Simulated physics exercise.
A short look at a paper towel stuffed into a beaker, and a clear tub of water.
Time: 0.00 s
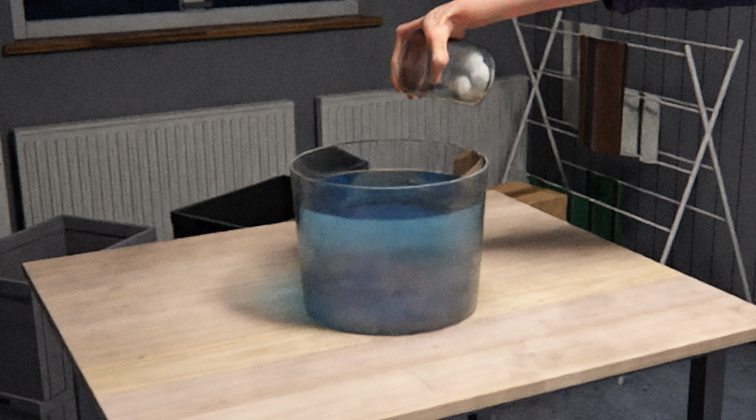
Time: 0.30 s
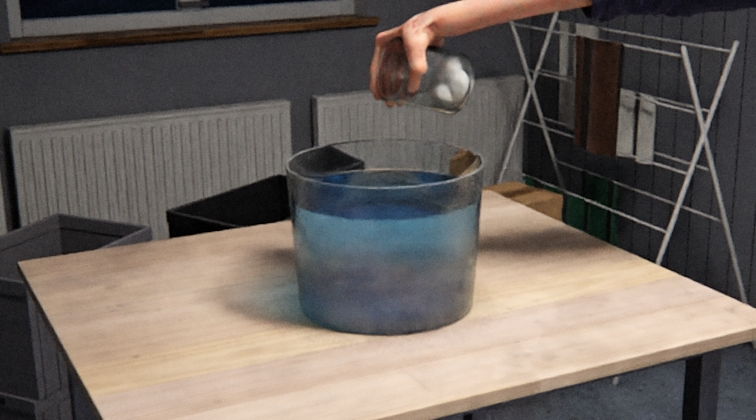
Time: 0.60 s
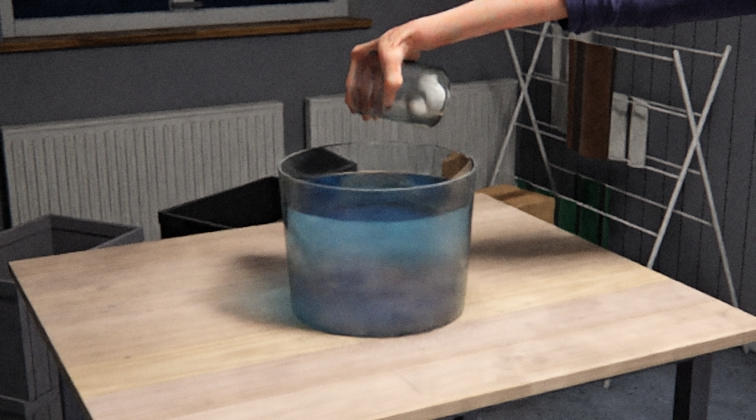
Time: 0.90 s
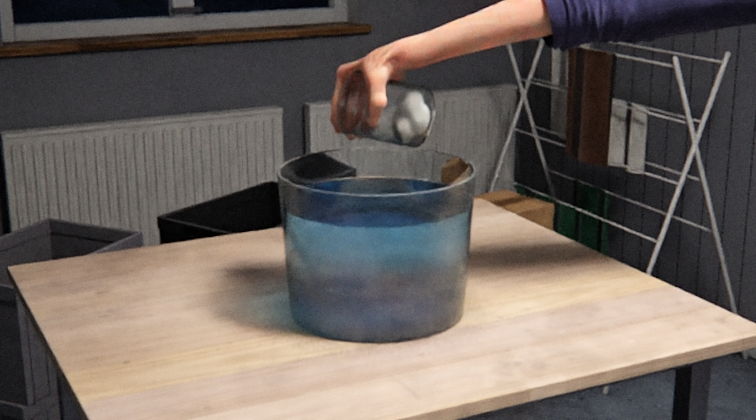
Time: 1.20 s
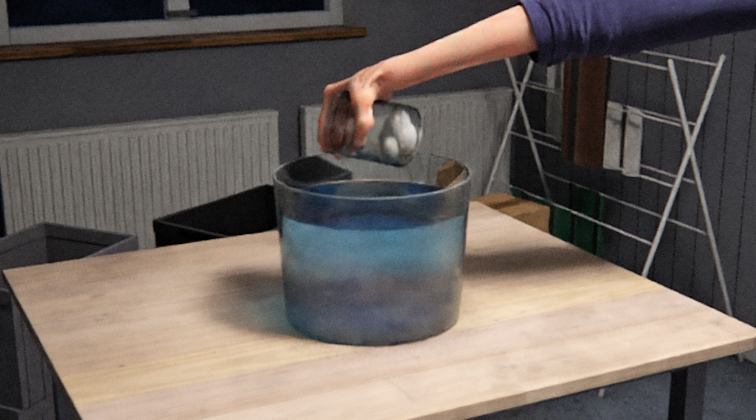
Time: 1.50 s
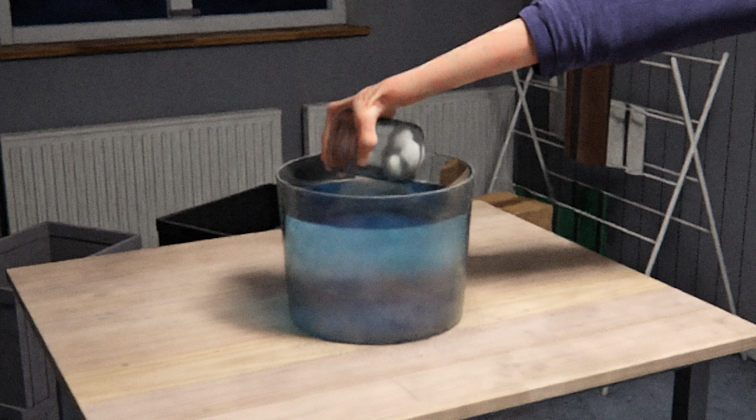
In a dim grey room with radiators along the wall, seen from slightly above, a clear tub of blue-tinted water stands on a pale wooden table, with dark bins behind at left and a white drying rack at right. A hand holds a clear beaker sideways above the tub, white paper towel inside. The dark-blue-sleeved arm lowers it leftward to just over the water as the camera shifts slightly.
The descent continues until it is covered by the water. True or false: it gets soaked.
True.
By 2.0 s, the beaker enters the water.
By 2.6 s, water pours in as the air escapes.
By 4.0 s, the beaker is under, flooded, and the paper towel is wet.
